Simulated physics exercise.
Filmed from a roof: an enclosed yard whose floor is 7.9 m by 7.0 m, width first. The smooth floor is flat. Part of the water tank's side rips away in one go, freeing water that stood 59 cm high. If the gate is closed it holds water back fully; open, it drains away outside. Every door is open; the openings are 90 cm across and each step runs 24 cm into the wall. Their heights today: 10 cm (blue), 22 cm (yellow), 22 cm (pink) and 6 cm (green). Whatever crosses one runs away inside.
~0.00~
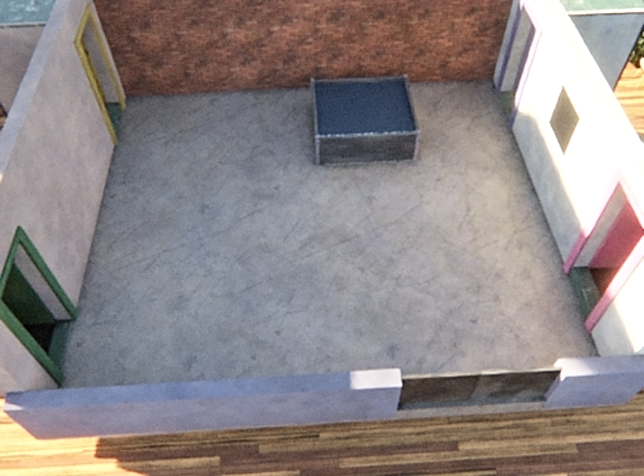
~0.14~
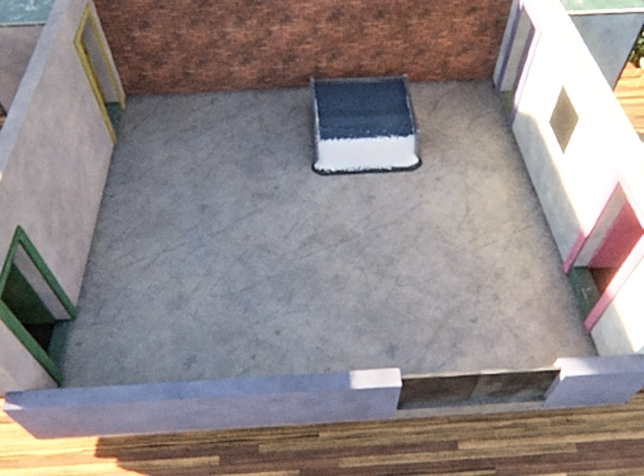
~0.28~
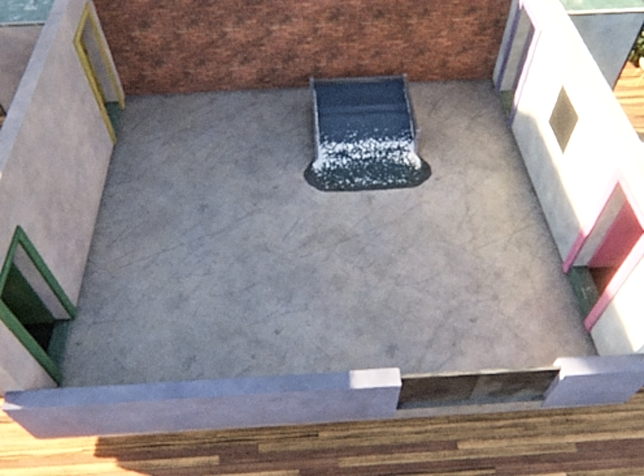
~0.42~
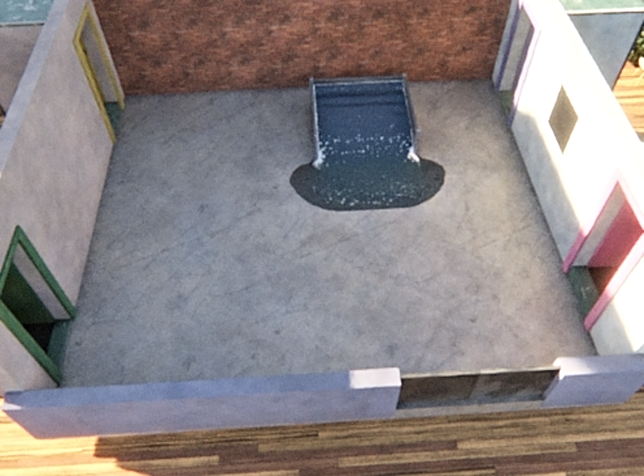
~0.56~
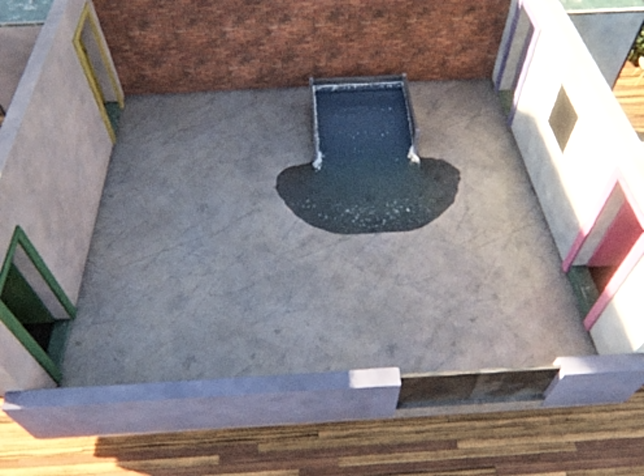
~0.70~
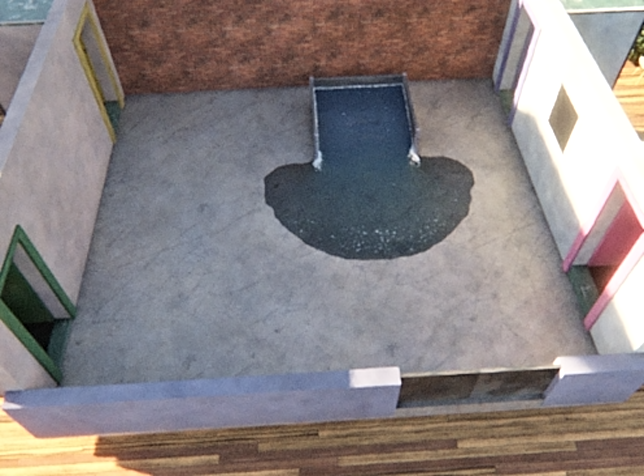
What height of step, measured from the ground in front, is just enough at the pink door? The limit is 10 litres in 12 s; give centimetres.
Some 9 cm above the ground.
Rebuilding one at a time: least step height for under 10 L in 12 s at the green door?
Roughly 9.0 cm at green.
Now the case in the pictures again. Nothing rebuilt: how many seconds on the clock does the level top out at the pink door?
Around 4.0 s.
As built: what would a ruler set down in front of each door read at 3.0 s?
In cm: Blue 0, yellow 0, pink 7, green 0.
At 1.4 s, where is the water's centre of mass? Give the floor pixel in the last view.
Near (370, 182).
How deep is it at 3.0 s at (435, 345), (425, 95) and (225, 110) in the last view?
Roughly 5, 0 and 0 cm, in turn.
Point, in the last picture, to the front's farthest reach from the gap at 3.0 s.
At about (117, 410).
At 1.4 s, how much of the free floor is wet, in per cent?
About 30 per cent.
After 1.4 s water covers 30 % of the floor, deepest (21 cm) near (355, 166); it has not reached the pink door.
After 3.0 s water covers 50 % of the floor, deepest (33 cm) near (599, 379); 7 cm at the pink door, 0 litres in over its 22 cm step.
After 12.0 s water covers 95 % of the floor, deepest (6 cm) near (493, 98); 2 cm at the pink door, 0 litres in over its 22 cm step.
At the pink door as built, the water arrived by 2.3 s and peaked near 14 cm at 4.2 s.
Run again over the same 12 s with other heights there, 19 litres in over 7.5 cm, 6 litres over 10.5 cm. The limit of 10 litres is kept from about 9 cm up.
